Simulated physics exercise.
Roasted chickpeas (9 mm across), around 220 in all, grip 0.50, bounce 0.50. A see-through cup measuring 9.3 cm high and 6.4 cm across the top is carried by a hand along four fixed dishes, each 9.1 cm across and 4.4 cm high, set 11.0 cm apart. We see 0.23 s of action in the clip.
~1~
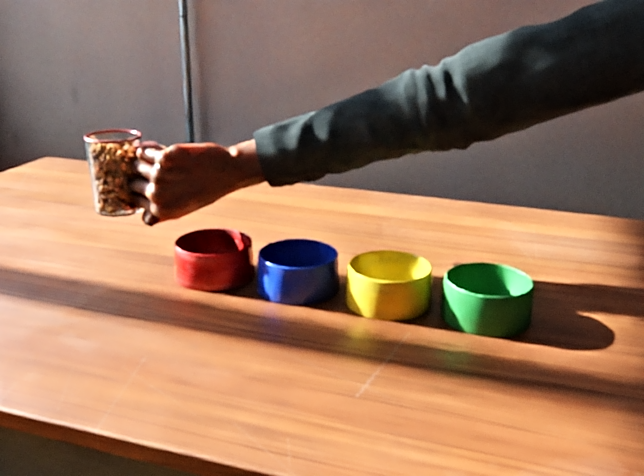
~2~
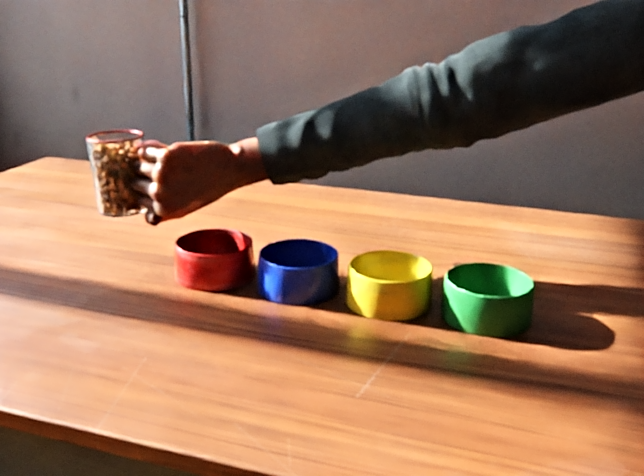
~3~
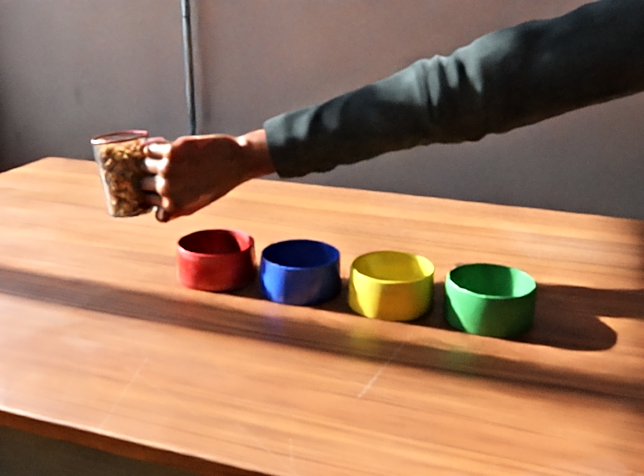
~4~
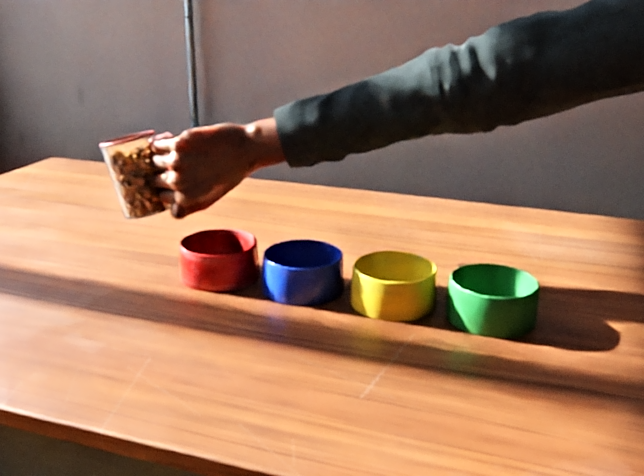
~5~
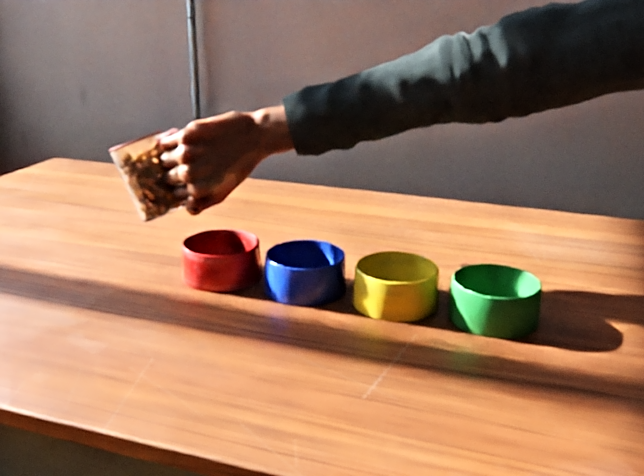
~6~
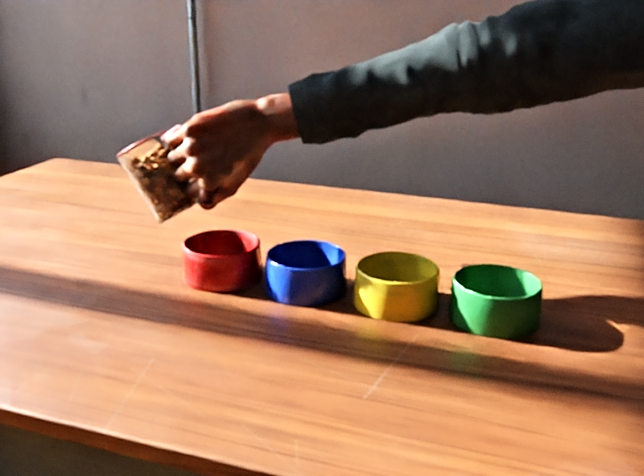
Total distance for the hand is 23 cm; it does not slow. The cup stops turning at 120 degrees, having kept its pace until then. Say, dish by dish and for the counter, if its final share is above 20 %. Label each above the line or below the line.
Red: Above the line; blue: Below the line; green: Below the line; yellow: Below the line; counter: Above the line.
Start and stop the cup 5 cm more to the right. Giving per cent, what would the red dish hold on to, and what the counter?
Then: Red 0, counter 10.
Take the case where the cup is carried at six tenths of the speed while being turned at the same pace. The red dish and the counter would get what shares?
In that case: Red 70, and counter 30.
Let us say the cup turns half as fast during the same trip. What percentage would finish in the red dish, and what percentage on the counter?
Red: 40, counter: 60.
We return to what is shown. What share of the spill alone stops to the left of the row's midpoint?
100 per cent.
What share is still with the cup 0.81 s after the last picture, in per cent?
My guess is near 30 per cent.
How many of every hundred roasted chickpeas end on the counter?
Close to 55 %, more or less.
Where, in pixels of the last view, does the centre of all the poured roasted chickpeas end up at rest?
Centre at rest, approx.: (248, 273) px.
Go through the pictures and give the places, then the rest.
The first frame shows cup at (117, 173), tilt 0 degrees, lip at (91, 134), moved 0.0 cm; middle of the pieces at (118, 181); red dish at (214, 242); blue dish at (298, 253); yellow dish at (390, 266); green dish at (489, 279).
The second frame shows cup at (119, 174), tilt 2 degrees, lip at (92, 135), moved 0.3 cm; middle of the pieces at (121, 182).
The third frame shows cup at (127, 174), tilt 6 degrees, lip at (98, 138), moved 1.1 cm; middle of the pieces at (129, 182).
The fourth frame shows cup at (138, 176), tilt 14 degrees, lip at (106, 143), moved 2.3 cm; middle of the pieces at (141, 183).
The fifth frame shows cup at (151, 177), tilt 22 degrees, lip at (115, 149), moved 3.7 cm; middle of the pieces at (154, 184).
The sixth frame shows cup at (161, 179), tilt 30 degrees, lip at (123, 156), moved 5.0 cm; middle of the pieces at (165, 185); red dish at (222, 243); blue dish at (306, 254); yellow dish at (398, 267); green dish at (497, 281).
Then, 0.29 s after the last picture, tilt 82 degrees; cup holds 100 %.
Then, 0.49 s after the last picture, tilt 116 degrees; cup holds 85 %, red 15 %.
Then, 0.81 s after the last picture, tilt 120 degrees; cup holds 30 %, red 30 %, blue 5 %.
In the end, red 40 %, blue 5 %, green 0 %, yellow 0 %, counter 55 %.
